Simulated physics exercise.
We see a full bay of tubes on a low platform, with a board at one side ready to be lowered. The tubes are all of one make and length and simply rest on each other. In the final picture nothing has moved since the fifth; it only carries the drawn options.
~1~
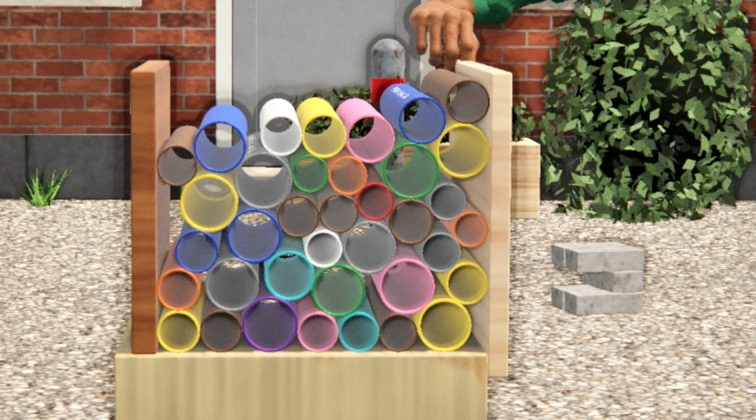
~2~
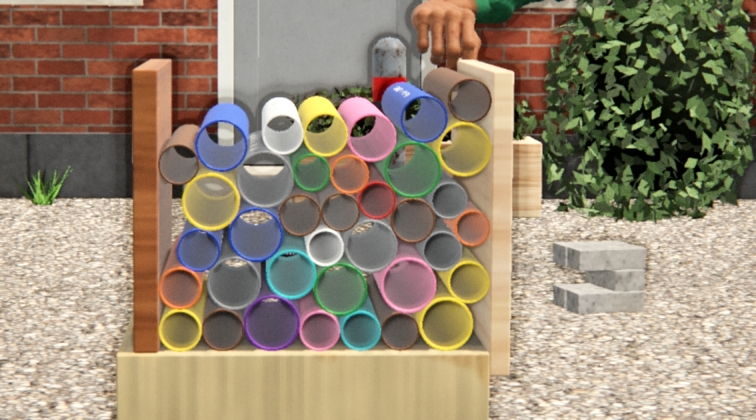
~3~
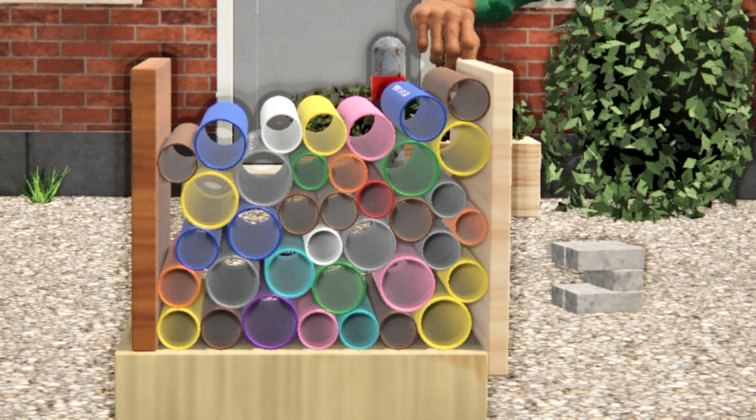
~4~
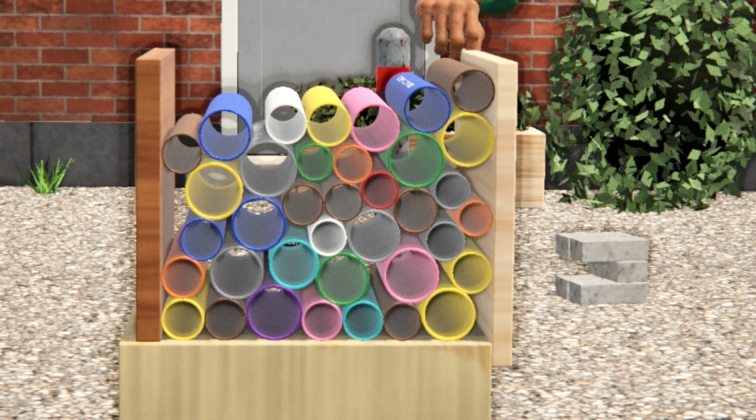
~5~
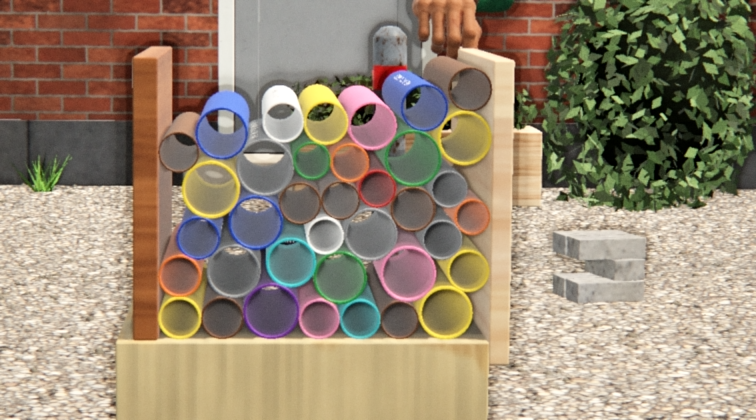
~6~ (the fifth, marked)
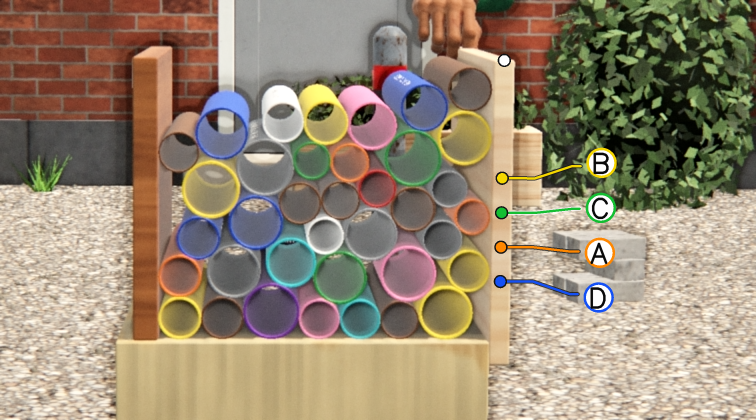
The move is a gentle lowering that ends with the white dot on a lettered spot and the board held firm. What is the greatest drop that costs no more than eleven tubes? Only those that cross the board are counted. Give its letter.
It can be let down to D.
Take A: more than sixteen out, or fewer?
It loses fewer than sixteen.
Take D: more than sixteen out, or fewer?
It loses fewer than sixteen.
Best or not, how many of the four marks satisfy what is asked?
Four of them.
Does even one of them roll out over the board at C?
Yes, at C.
On the copy, A at (501, 247); B at (503, 178); C at (502, 213); D at (501, 282); the white dot at (505, 61).
On D. First, top of the board (491, 154).
Then, top of the board (489, 259).
Finally, top of the board (489, 280), about seven out over the board.
By contrast, A three out over the board; B one out over the board; C three out over the board.
